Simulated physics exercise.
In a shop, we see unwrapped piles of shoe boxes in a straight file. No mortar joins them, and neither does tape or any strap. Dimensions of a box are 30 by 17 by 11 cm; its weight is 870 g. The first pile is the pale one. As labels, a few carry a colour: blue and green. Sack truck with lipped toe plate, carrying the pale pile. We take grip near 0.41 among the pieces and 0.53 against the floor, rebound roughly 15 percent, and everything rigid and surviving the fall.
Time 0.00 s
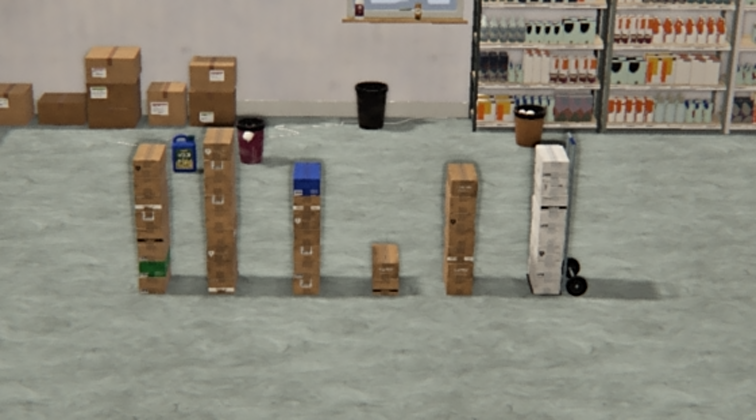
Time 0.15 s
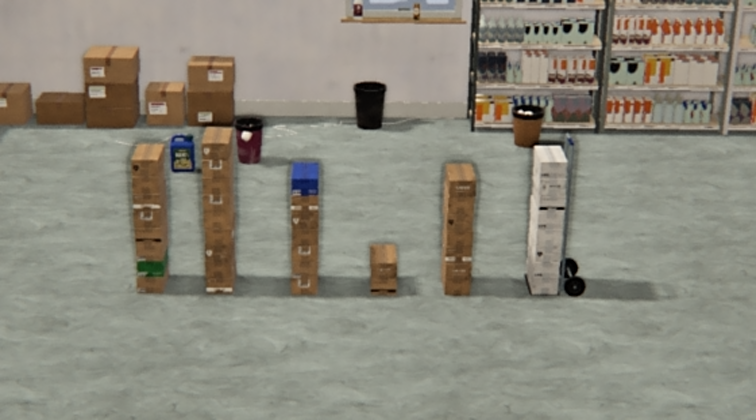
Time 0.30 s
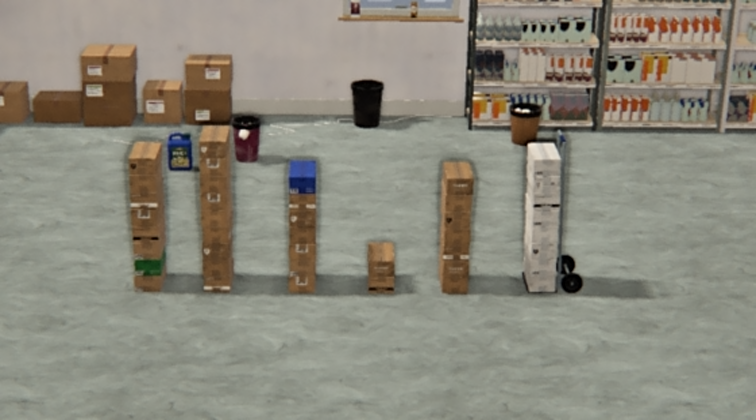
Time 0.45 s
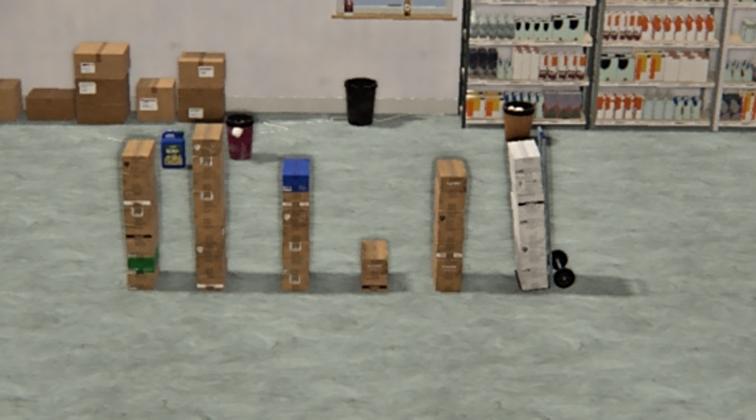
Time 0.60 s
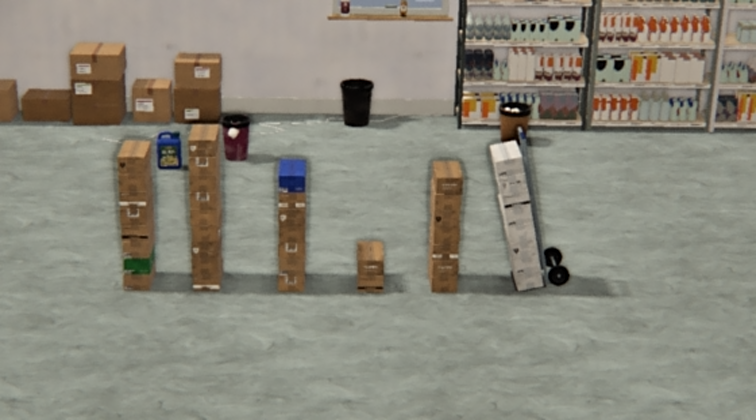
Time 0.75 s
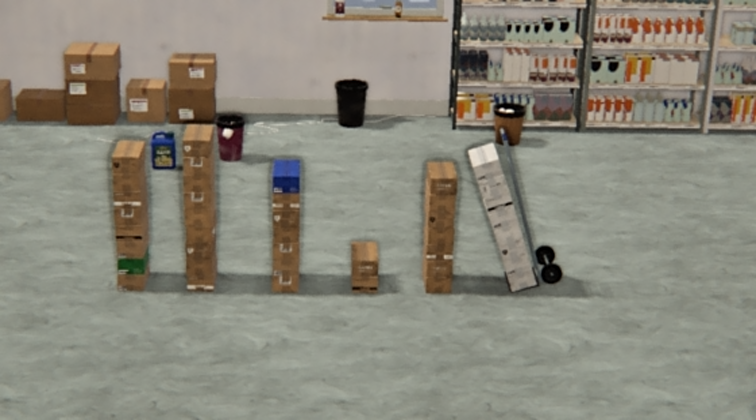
A tall white stack of boxes on a hand truck stood upright at the right end of a row of brown stacks, then tilted steadily left toward its neighbor while the others stayed standing.
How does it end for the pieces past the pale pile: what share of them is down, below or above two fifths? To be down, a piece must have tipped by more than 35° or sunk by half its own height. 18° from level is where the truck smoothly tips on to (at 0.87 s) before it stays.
The share down is below two fifths.
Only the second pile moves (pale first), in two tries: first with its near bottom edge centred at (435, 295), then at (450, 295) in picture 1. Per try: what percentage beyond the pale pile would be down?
You'd get 20 percent the first time and 20 percent the second.
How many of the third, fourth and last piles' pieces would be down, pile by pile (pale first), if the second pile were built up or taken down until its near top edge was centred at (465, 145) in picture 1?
Third 0, fourth 6, last 7.
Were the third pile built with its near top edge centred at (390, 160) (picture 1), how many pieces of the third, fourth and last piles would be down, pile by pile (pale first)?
Down by pile: Third 8, fourth 7, last 7.
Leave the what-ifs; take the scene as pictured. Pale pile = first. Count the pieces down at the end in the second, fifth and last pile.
Pile by pile: Second 6, fifth 0, last 0.
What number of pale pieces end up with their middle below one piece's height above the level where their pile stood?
Count: 3.
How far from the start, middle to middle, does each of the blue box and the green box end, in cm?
Distances: Blue 0, green 0 (cm).
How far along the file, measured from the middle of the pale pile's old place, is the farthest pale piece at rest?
120 cm.
Around 1.00 s, 8 of the pale pile down; none of the 33 other boxes down, 3 disturbed.
Around 1.30 s, 8 of the pale pile down; none of the 33 other boxes down, 6 disturbed.
Around 1.62 s, 8 of the pale pile down; 6 of the 33 other boxes down.
Finally (2.4 s), 8 of the pale pile down; 7 of the 33 other boxes down; blue box unmoved; green box unmoved. That is 21 per cent. Seen by the last camera, middles, blue box near (286, 176), green box near (133, 257).
